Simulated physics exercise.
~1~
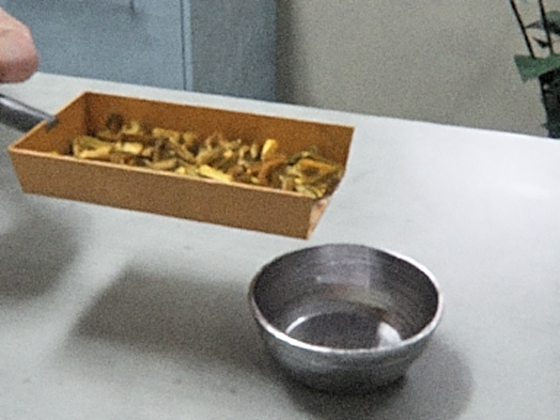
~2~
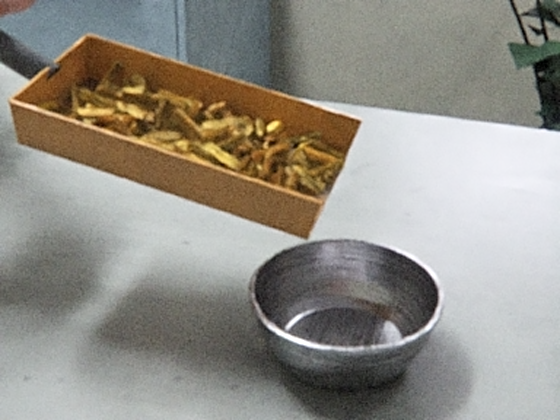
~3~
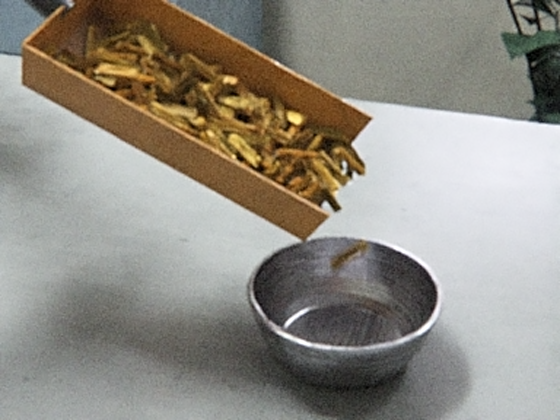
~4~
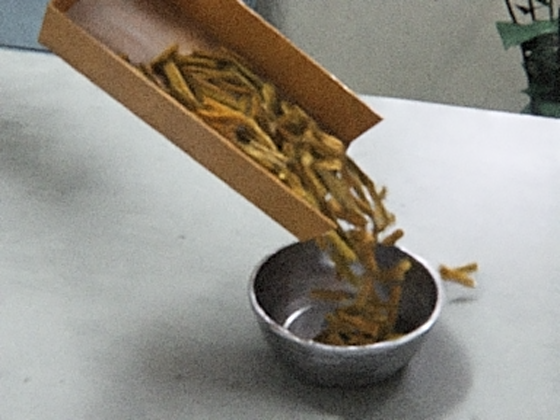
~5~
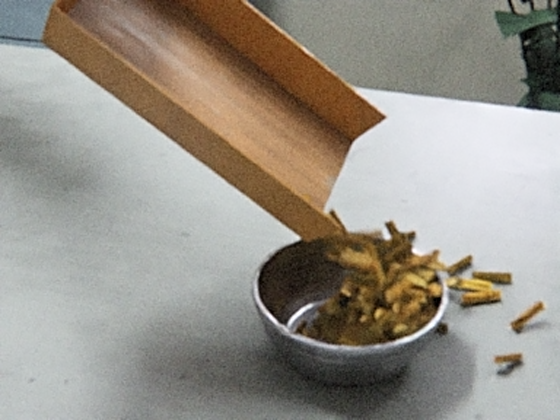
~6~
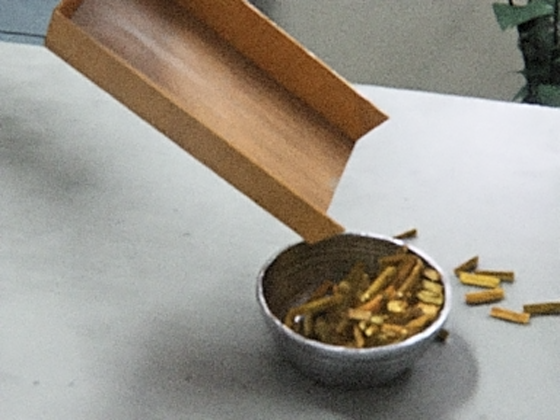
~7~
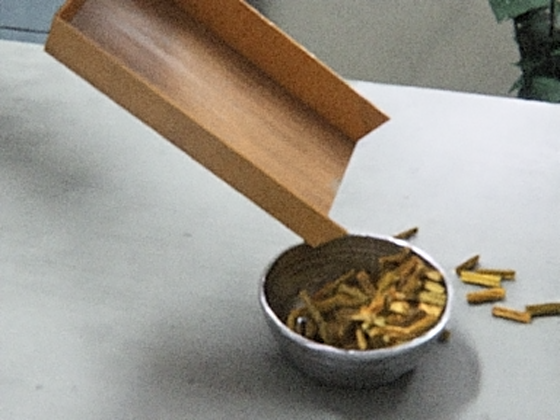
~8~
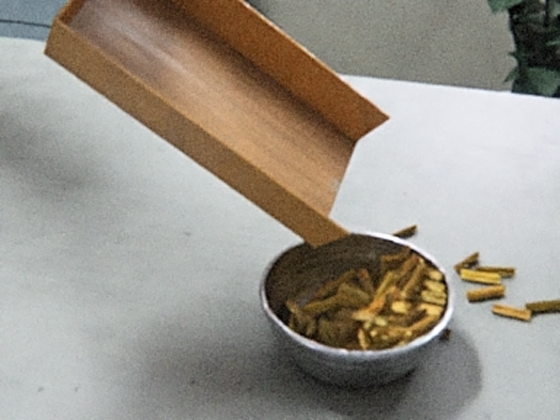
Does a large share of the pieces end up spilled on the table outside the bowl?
No, only a small handful lands on the table to the right of the bowl. Nearly all the pieces end up inside the bowl, and the scoop is left empty.
